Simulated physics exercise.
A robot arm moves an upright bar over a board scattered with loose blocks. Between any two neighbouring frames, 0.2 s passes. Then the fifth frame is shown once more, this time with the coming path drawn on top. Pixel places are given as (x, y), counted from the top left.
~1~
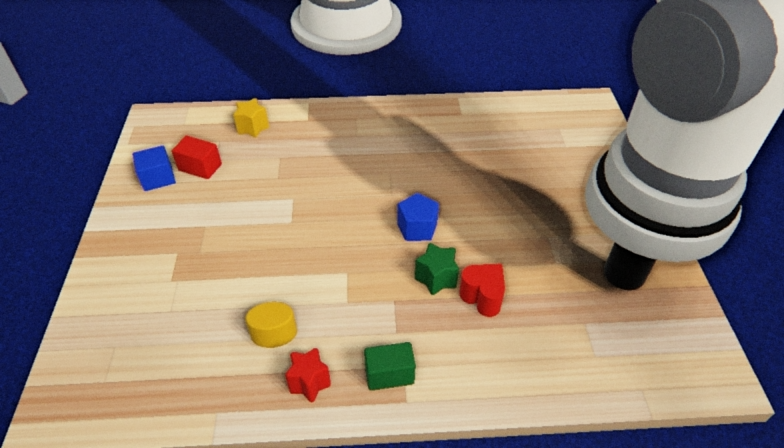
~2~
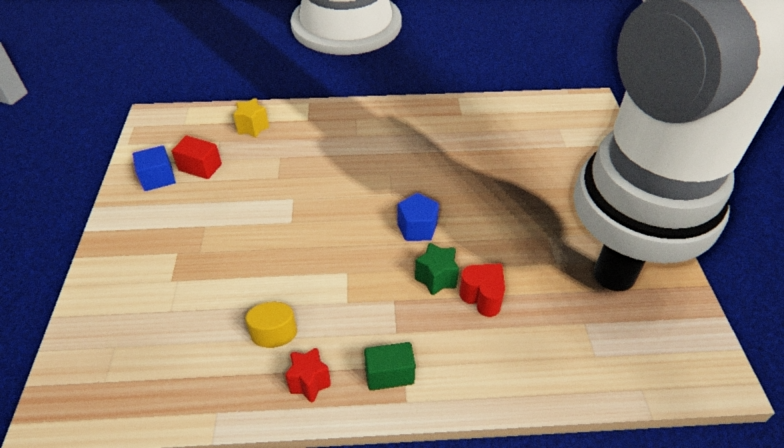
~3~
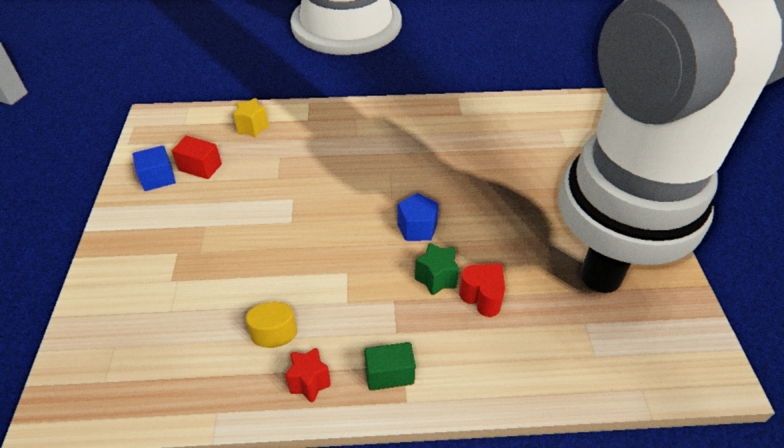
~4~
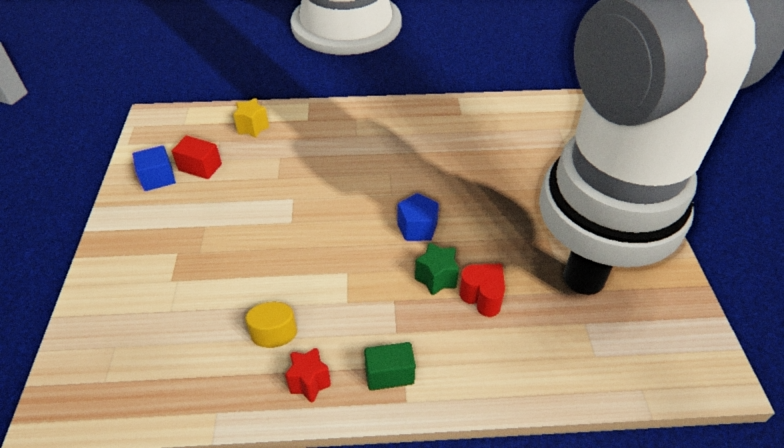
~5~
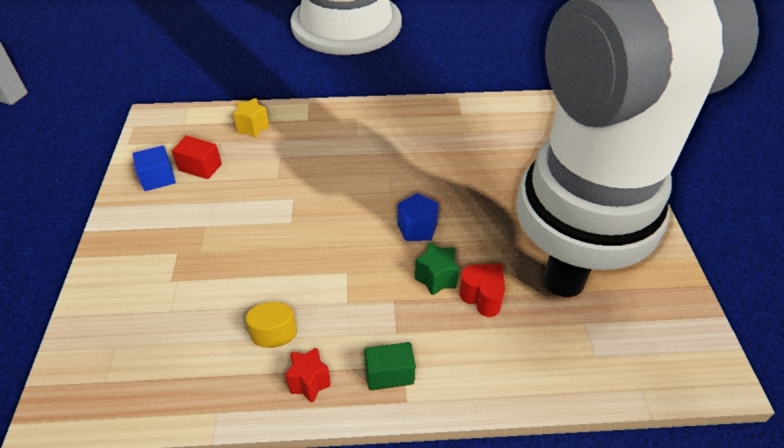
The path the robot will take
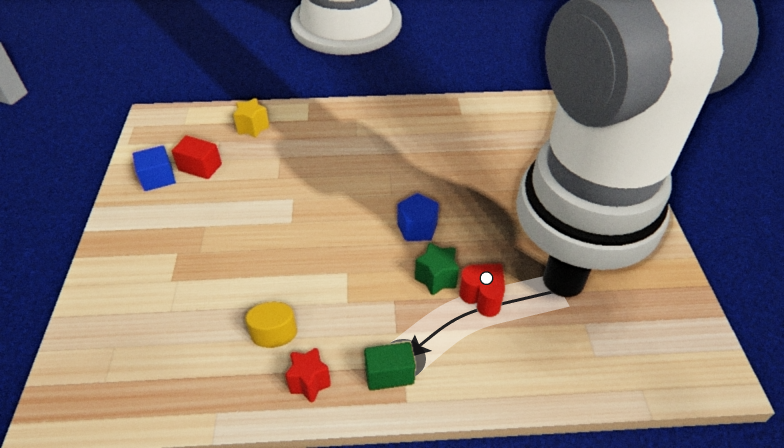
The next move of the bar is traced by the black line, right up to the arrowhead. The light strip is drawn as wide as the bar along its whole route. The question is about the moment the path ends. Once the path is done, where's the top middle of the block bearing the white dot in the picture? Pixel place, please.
Around (414, 285).
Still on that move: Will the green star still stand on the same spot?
No, that is not what happens.
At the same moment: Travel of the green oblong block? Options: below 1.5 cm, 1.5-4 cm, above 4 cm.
Movement: 1.5 to 4 cm.
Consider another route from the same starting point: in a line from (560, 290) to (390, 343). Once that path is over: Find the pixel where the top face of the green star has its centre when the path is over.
Its top centre lands on (417, 247).
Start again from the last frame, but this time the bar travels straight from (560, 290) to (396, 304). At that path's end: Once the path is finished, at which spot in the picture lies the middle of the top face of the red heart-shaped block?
At roughly (368, 308).
The line goes from (560, 290) through (477, 310) to (404, 358); the dot is on the red heart-shaped block.
What follows on the original path. One third of the way, bar at (507, 294); green star at (431, 255); red heart-shaped block at (470, 280).
Two thirds of the way, bar at (452, 314); green star at (415, 249), turned 60° clockwise; red heart-shaped block at (417, 286), turned 40° clockwise.
At the end, bar at (404, 350); red star unmoved; green oblong block at (373, 371), turned 15° clockwise; green star at (415, 249), turned 60° clockwise; red heart-shaped block at (414, 285), turned 45° clockwise.
